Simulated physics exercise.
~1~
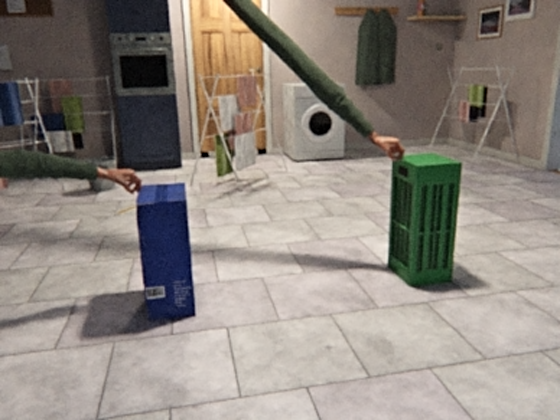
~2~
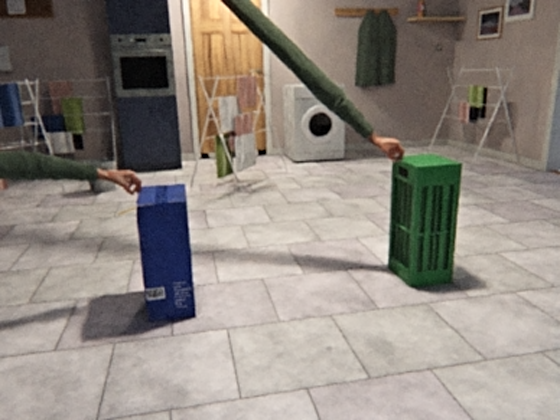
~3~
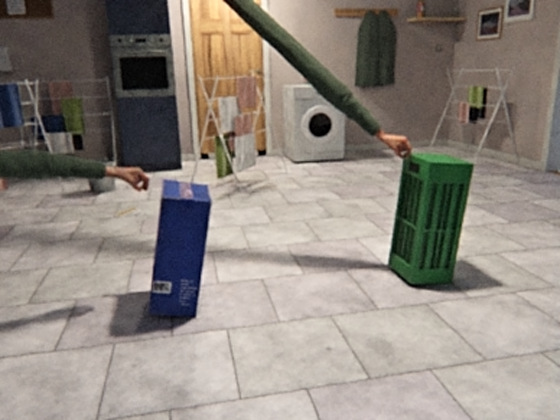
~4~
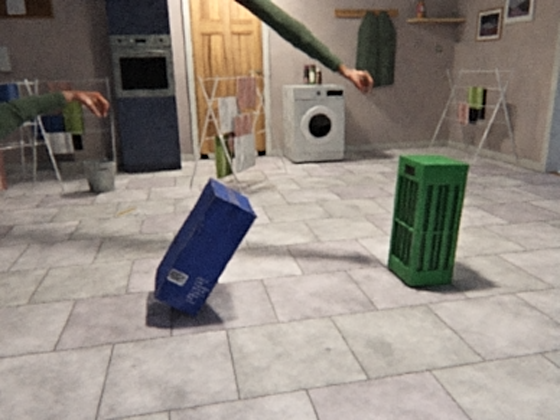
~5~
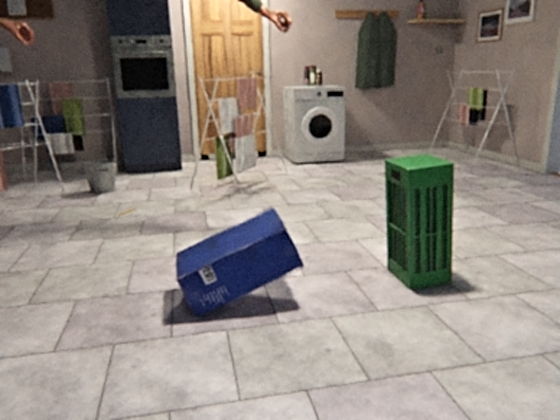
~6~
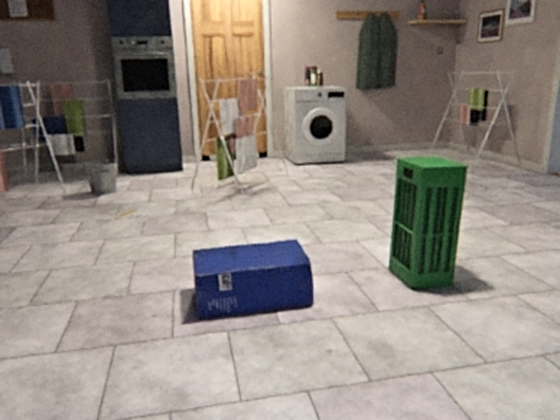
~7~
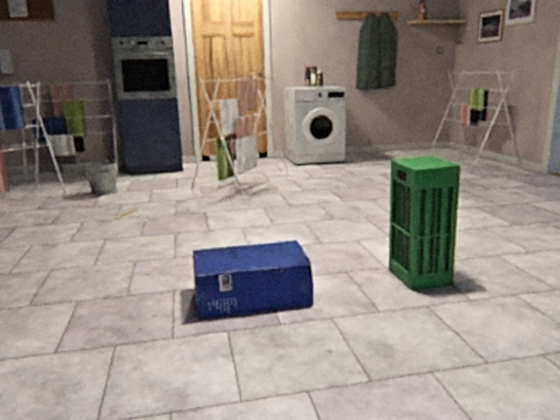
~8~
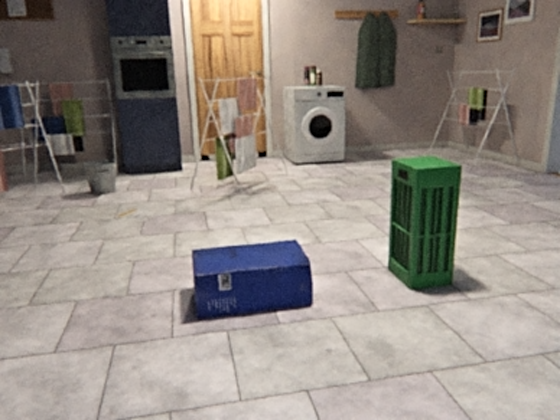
A blue box tips onto its side after hands push it and a still-standing green crate.
